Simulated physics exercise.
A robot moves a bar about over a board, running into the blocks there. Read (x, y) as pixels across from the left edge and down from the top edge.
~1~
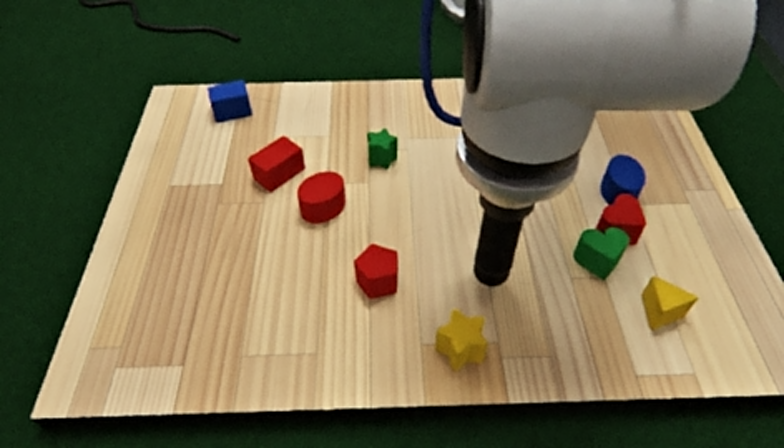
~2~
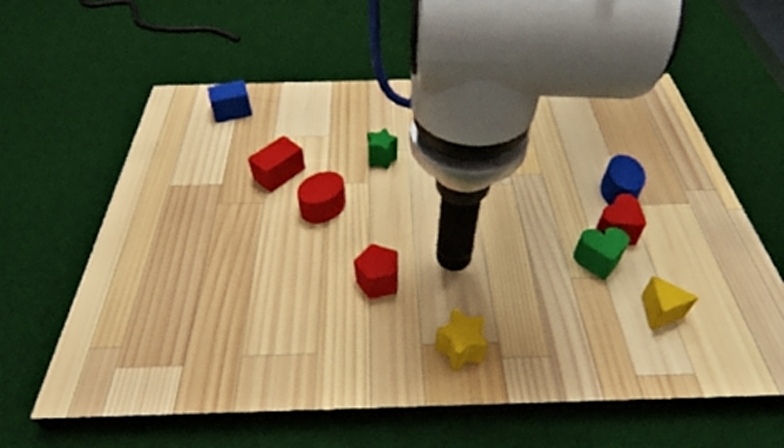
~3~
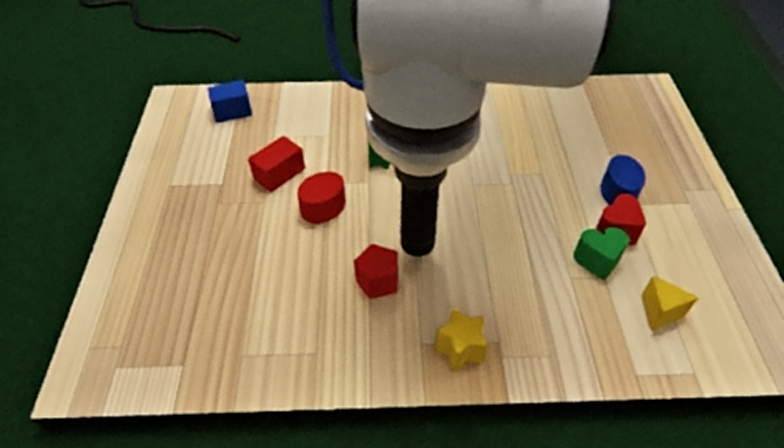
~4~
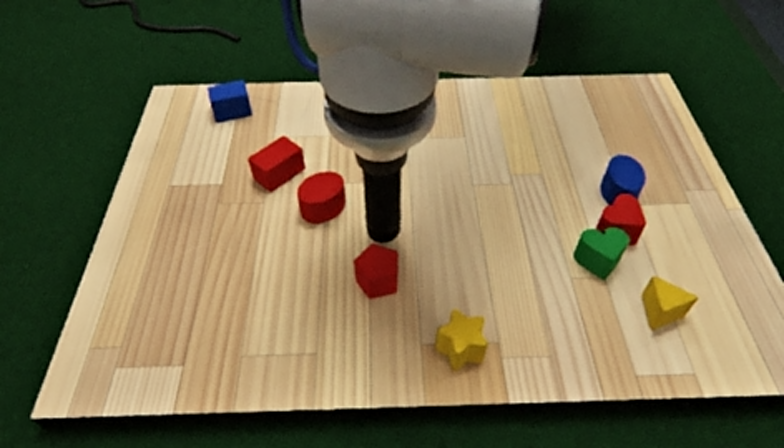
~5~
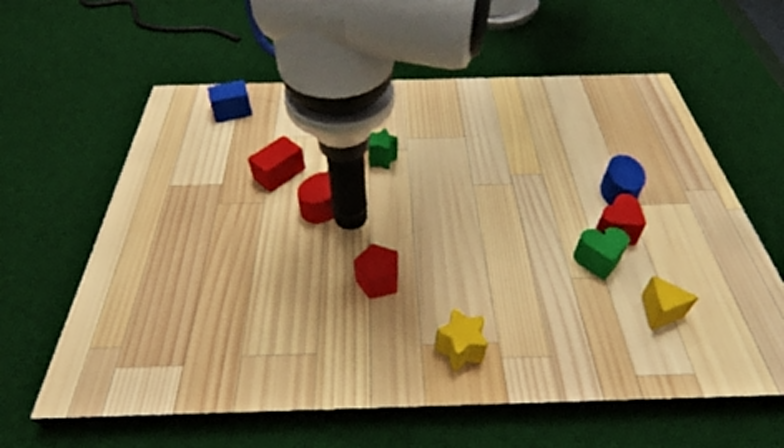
Robot arm with a black bar gliding leftward above a wooden board, passing scattered red, green, blue and yellow blocks.
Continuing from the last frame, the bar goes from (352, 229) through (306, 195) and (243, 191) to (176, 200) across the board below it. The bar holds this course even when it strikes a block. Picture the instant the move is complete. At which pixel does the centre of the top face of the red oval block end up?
Put as a pixel place, it's (235, 146).
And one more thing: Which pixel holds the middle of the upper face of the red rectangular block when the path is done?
I'd expect the centre of its top face to be at (242, 123).
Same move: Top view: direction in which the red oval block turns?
It turns round clockwise.
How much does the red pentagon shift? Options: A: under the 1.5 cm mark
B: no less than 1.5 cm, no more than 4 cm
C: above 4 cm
A - under the 1.5 cm mark.
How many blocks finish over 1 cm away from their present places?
I'm going with two.
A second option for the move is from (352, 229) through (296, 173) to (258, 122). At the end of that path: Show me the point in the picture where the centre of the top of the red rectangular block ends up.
It should be at (190, 119) by then.
The first path, step by step. One third of the way, bar (303, 184); red rectangular block (259, 140); red oval block (279, 157).
Two thirds of the way, bar (239, 180); red rectangular block (242, 123), turned 40° clockwise; red oval block (235, 146), turned 55° clockwise.
At the end, bar (172, 188); red rectangular block (242, 123), turned 40° clockwise; red oval block (235, 146), turned 55° clockwise; red pentagon not moved.
